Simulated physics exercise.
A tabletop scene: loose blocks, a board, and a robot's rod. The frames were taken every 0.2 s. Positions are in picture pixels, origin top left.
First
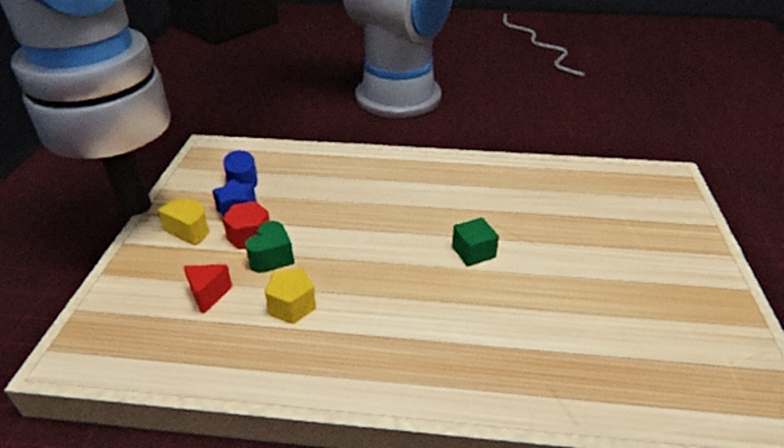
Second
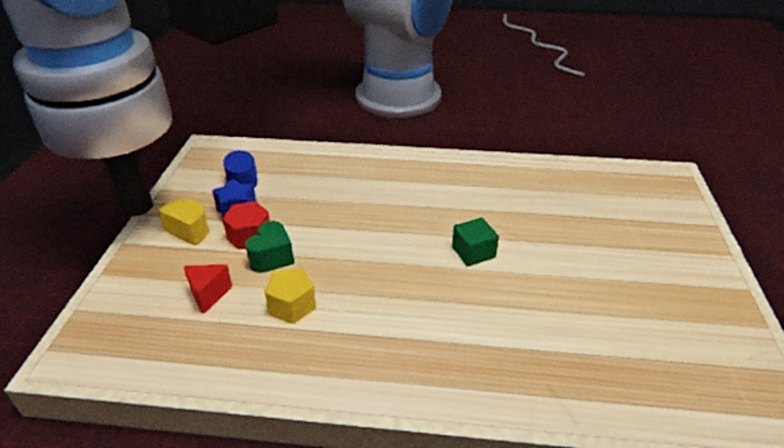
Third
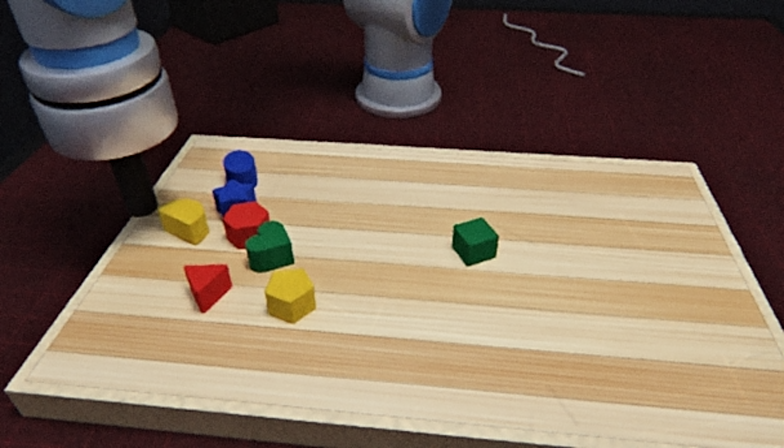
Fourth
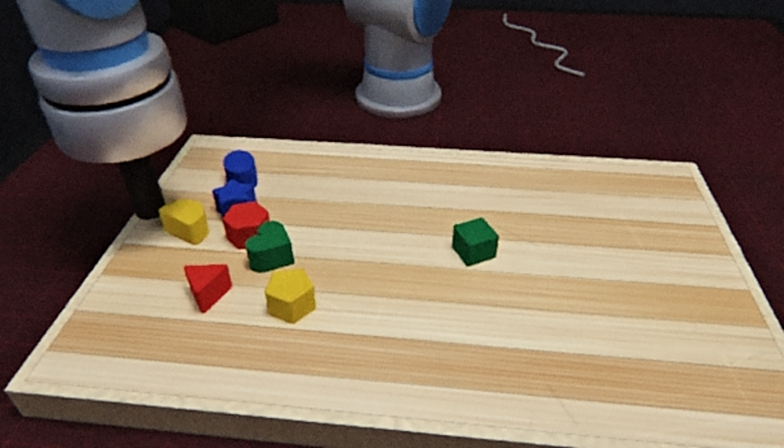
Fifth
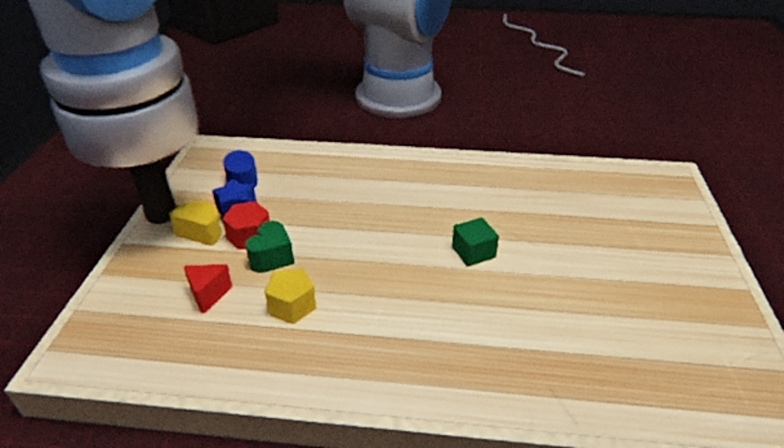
A robot arm with a dark rod stands at the left edge of a pale striped wooden board on a dark red surface, seen from a fixed view slightly above. Blue, red, green and yellow blocks cluster on the board's left side, with a green block alone right of centre and another robot behind. The rod inches rightward, then nudges the leftmost yellow block slightly right.
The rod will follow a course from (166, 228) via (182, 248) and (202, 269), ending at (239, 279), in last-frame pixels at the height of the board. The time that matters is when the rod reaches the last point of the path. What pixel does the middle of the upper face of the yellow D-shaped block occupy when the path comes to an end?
Just about (251, 233).
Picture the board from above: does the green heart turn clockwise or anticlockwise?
It turns round clockwise.
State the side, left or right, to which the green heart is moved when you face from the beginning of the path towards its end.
It slides leftward.
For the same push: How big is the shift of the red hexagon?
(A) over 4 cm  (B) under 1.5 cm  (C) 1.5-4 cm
The one that fits is C, 1.5-4 cm.
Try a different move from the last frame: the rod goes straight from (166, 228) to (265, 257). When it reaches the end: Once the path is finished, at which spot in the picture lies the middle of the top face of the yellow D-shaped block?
The centre of its top will be at (297, 224).
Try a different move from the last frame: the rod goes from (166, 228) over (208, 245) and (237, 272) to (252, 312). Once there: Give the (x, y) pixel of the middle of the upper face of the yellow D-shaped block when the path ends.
At (266, 232).
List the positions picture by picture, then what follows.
The first picture shows rod tip at (137, 207); block tops, yellow D-shaped block at (184, 210); red triangular piece at (203, 274); red hexagon at (245, 214); green heart at (269, 236).
The second picture shows rod at (138, 208); blocks unchanged.
The third picture shows rod at (143, 209); blocks unchanged.
The fourth picture shows rod at (151, 211); blocks unchanged.
The fifth picture shows rod at (162, 215); yellow D-shaped block at (196, 211); red triangular piece at (203, 274); red hexagon at (245, 214); green heart at (269, 236).
The first path, step by step. One third of the way, rod at (178, 236); yellow D-shaped block at (216, 223), turned 35° anticlockwise; red hexagon at (261, 213), turned 25° anticlockwise; green heart at (273, 236), turned 20° clockwise.
Two thirds of the way, rod at (198, 256); yellow D-shaped block at (231, 232), turned 85° anticlockwise; red hexagon at (270, 209), turned 30° anticlockwise; green heart at (274, 237), turned 25° clockwise.
At the end, rod at (236, 265); yellow D-shaped block at (251, 233), turned 140° anticlockwise; red triangular piece at (206, 276), turned 15° clockwise; red hexagon at (272, 206), turned 20° anticlockwise; green heart at (296, 232), turned 30° clockwise.
